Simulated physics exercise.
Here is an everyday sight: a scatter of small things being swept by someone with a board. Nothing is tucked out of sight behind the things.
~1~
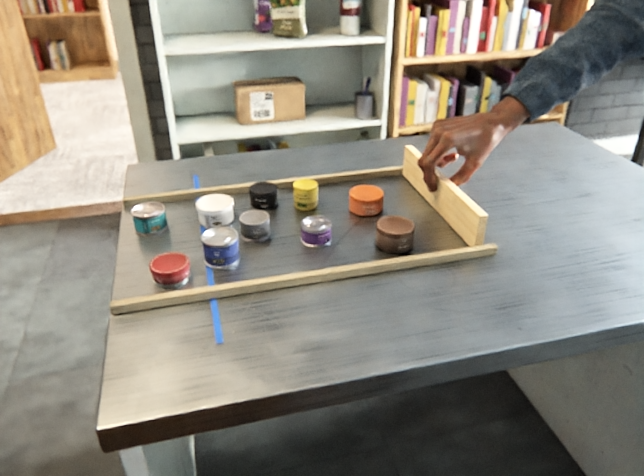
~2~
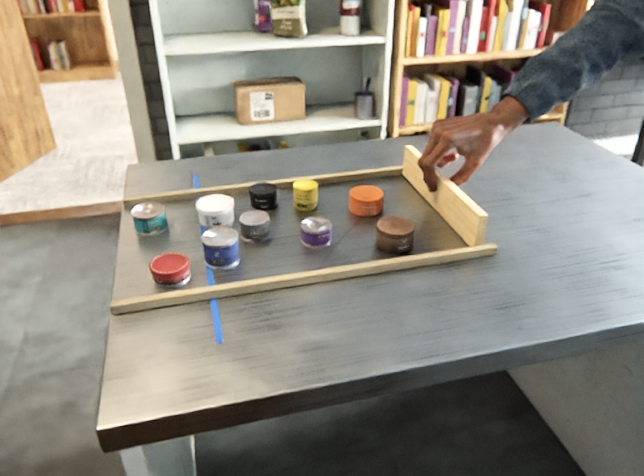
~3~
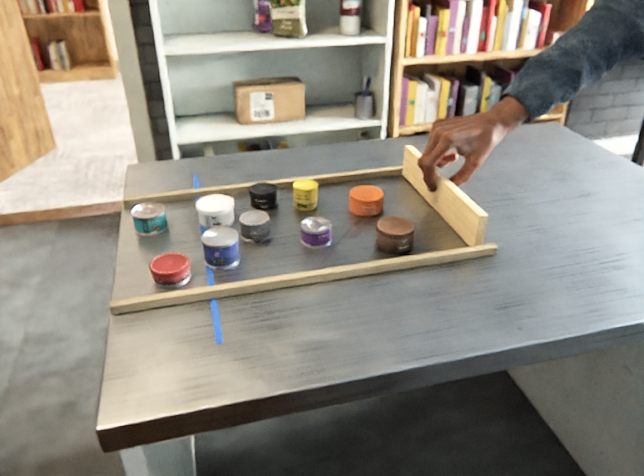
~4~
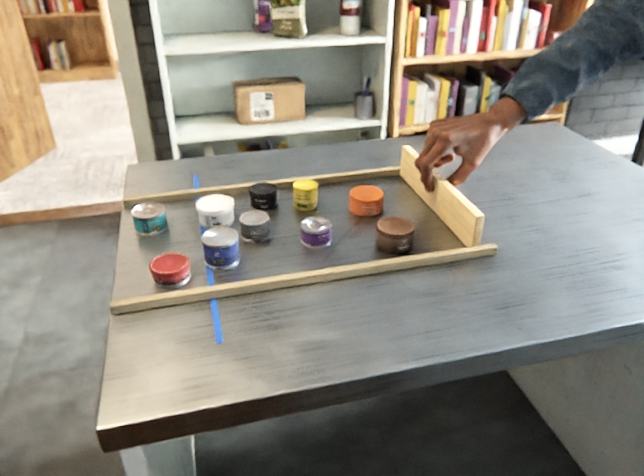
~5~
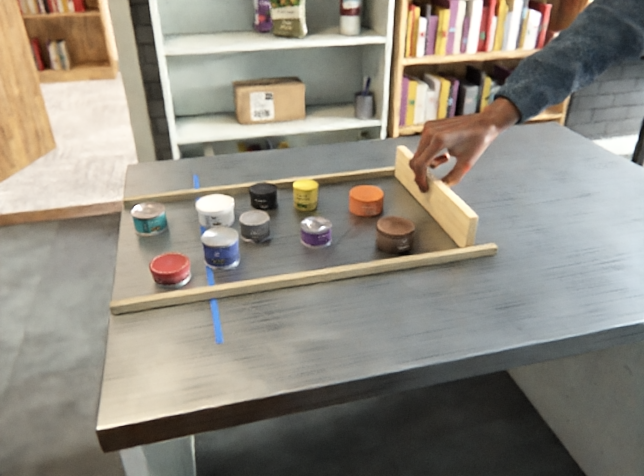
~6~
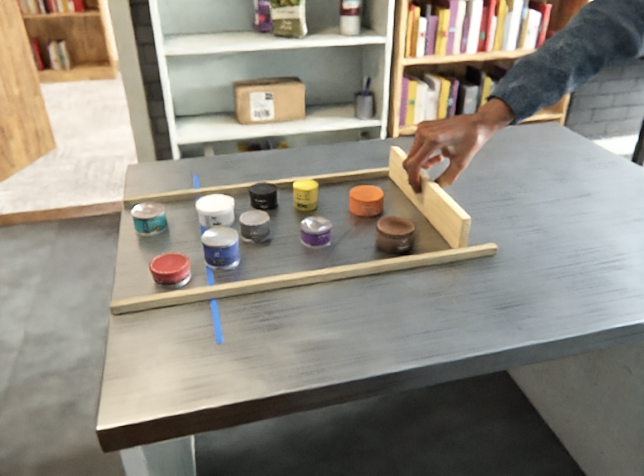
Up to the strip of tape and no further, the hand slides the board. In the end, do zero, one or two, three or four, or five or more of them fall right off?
Band: No fallers.
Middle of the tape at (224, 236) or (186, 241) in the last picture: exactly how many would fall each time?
0 and 1.
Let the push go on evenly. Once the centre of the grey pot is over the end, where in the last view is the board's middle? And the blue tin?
When the grey pot crosses, the middle is near (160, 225); when the blue tin crosses, near (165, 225).
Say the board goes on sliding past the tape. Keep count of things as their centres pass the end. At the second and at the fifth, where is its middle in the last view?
About (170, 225) and about (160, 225).
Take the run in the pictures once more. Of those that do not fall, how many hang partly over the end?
Expected count: 1.
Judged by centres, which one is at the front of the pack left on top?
The one in question is the turquoise tin.
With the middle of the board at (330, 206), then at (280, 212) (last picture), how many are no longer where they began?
The number moved is 4 and then 6.
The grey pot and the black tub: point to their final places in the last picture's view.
Roughly (161, 240) for the first and roughly (182, 199) for the second.
Soon after, none off yet; turquoise tin at rest near (150, 219); red tin at rest near (171, 270); blue tin at rest near (221, 248).
At rest, the number that fall off is zero.
